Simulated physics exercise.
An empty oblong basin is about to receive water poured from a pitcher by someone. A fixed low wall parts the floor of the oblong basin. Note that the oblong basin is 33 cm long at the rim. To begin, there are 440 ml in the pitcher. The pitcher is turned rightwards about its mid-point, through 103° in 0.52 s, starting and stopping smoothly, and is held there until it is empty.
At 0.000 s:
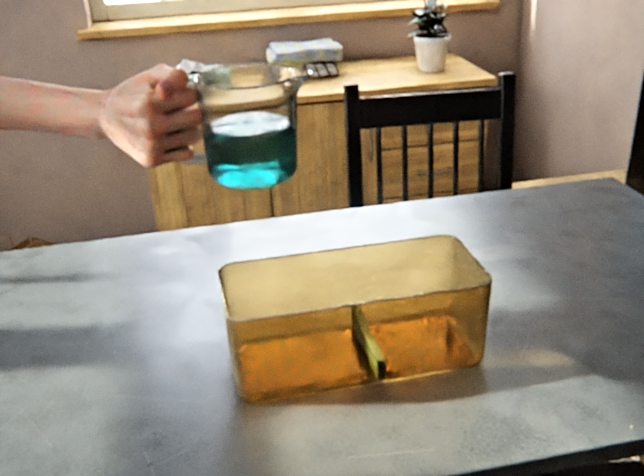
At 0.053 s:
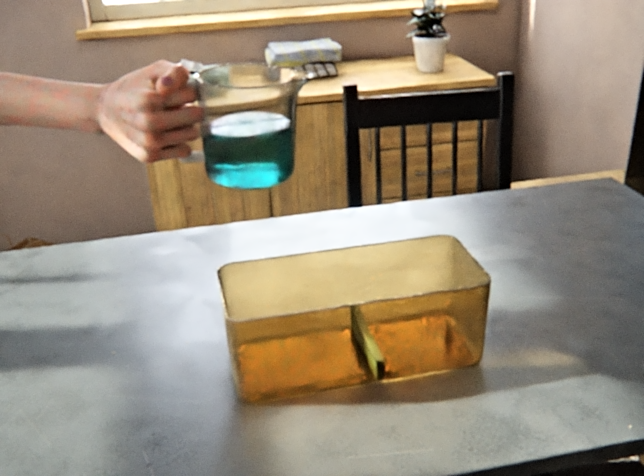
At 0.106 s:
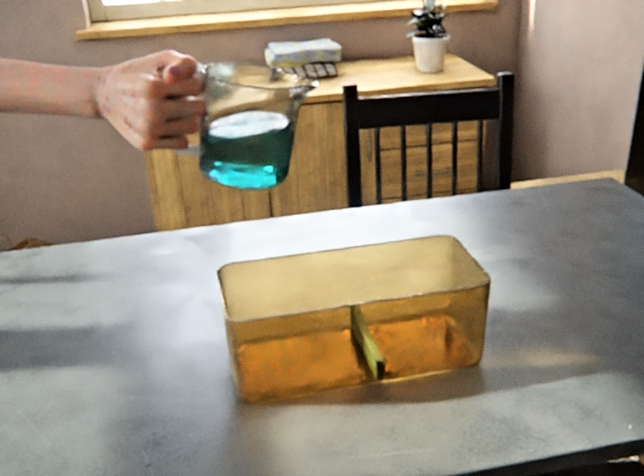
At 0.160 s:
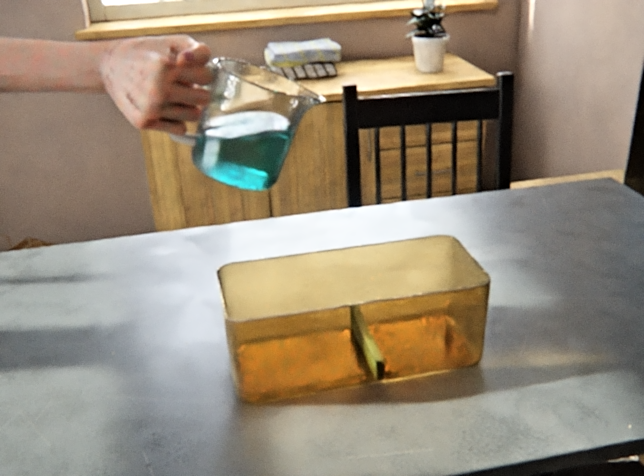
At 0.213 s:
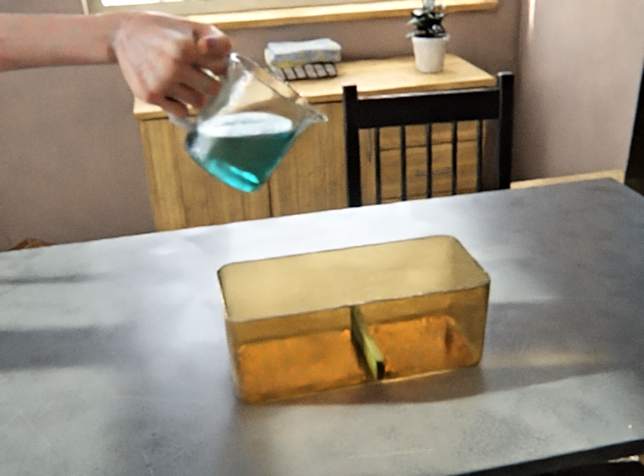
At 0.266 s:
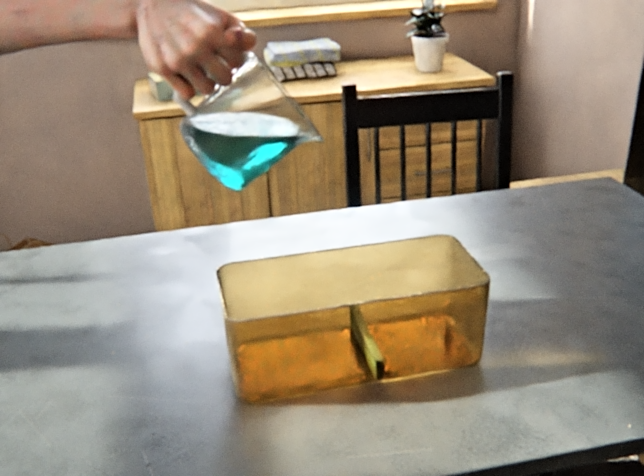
A hand reaching in from the left holds a clear glass pitcher of blue-green water above a grey table, seen from slightly above in a sunlit room. On the table sits an oblong amber, see-through basin with a low divider inside, with a black chair, wooden cabinet and potted plant behind. The hand smoothly turns the pitcher rightwards, the water shifting inside, while the camera stays still.
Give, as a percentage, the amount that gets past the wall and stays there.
Past the wall: About 52 %.
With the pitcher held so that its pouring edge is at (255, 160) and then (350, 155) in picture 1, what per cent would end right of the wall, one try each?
Try 1: Approx. 10 %; try 2: Approx. 85 %.
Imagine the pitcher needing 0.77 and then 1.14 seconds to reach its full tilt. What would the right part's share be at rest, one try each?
Respectively 55 and 60 %.
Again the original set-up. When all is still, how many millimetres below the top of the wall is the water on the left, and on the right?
22 mm left, 18 mm right.
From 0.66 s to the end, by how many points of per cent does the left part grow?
I'd put it near 18 percent.
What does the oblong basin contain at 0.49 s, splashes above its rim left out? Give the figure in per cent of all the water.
Roughly 4 percent of it.
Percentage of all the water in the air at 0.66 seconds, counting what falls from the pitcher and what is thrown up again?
Close to 26 per cent.
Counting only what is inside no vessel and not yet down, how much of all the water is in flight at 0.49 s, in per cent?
I'd put it at about 40 percent.
By 0.49 s the tilt is 102° and 57 per cent is still to pour, 4 is left of the wall and 0 right of it.
By 0.66 s the tilt is 103° and 17 per cent is still to pour, 28 is left of the wall and 30 right of it.
By 0.83 s the tilt is 103° and 4 per cent is still to pour, 34 is left of the wall and 53 right of it.
By 1.02 s the tilt is 103° and 1 per cent is still to pour, 45 is left of the wall and 52 right of it.
At rest 46 per cent lies left of the wall, 52 right of it and 2 outside.
